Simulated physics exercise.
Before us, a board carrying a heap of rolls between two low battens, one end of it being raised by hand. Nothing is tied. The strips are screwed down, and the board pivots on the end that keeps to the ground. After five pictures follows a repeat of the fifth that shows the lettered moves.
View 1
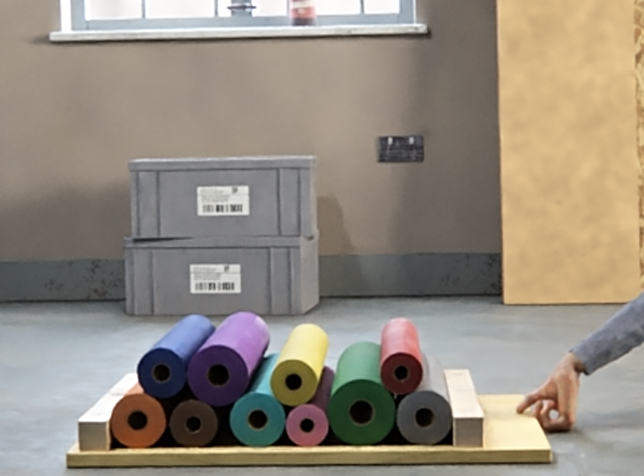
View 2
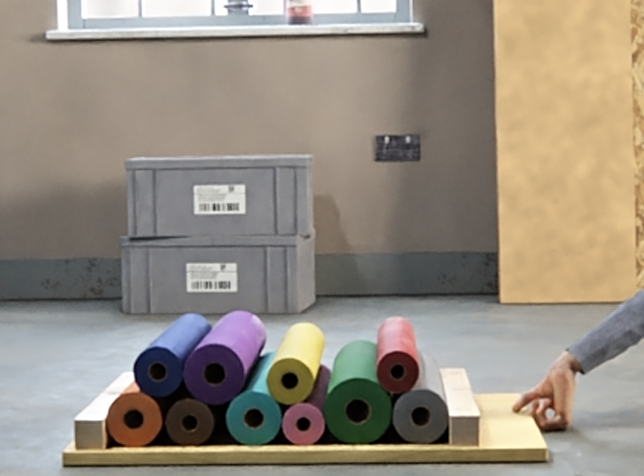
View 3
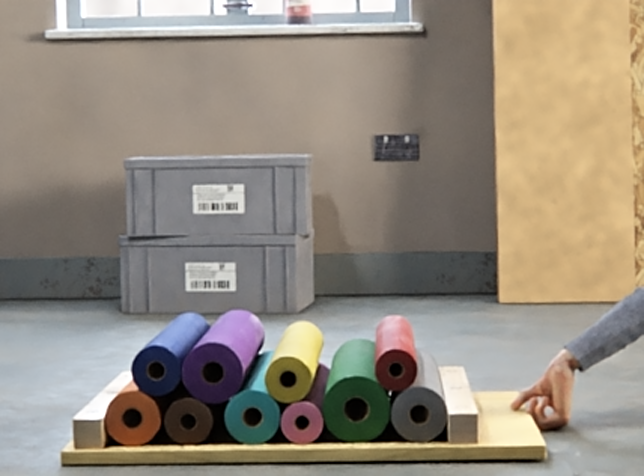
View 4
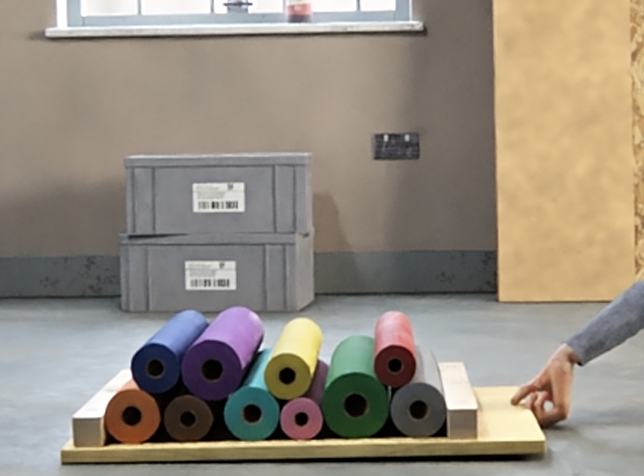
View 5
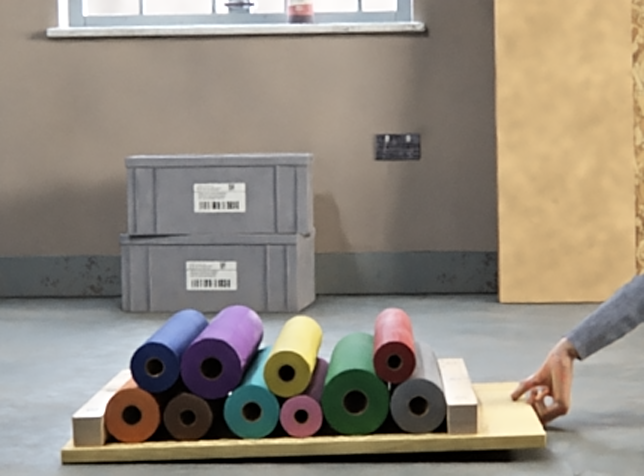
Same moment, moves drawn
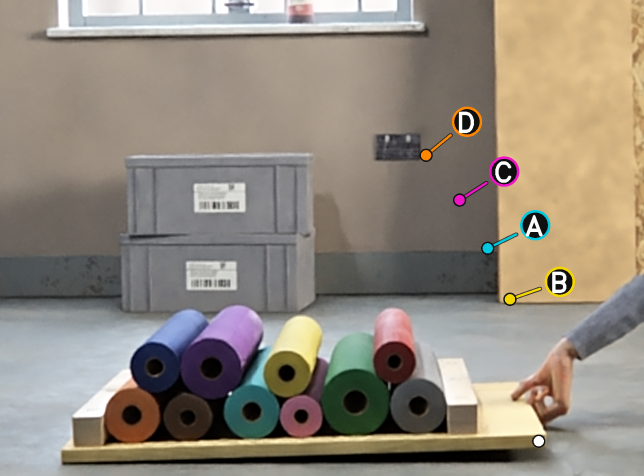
A hand slightly raises the right end of a board carrying stacked colourful rolls.
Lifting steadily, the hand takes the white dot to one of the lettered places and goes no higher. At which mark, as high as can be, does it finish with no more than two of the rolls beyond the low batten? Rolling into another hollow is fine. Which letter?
The answer is mark D.
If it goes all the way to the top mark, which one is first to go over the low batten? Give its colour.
The blue one.
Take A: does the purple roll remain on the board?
No, with A.
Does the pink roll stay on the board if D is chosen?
Yes, with D.
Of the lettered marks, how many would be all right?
Four of them.
On the marked copy, A at (488, 248); B at (510, 299); C at (460, 200); D at (426, 156); the white dot at (539, 441).
With D. Early on, board at 20°.
Further on, board at 38°.
At the end, board at 39°, two over the low batten (purple, blue).
As for the rest, A two over the low batten (purple, blue); B two over the low batten (purple, blue); C two over the low batten (purple, blue).
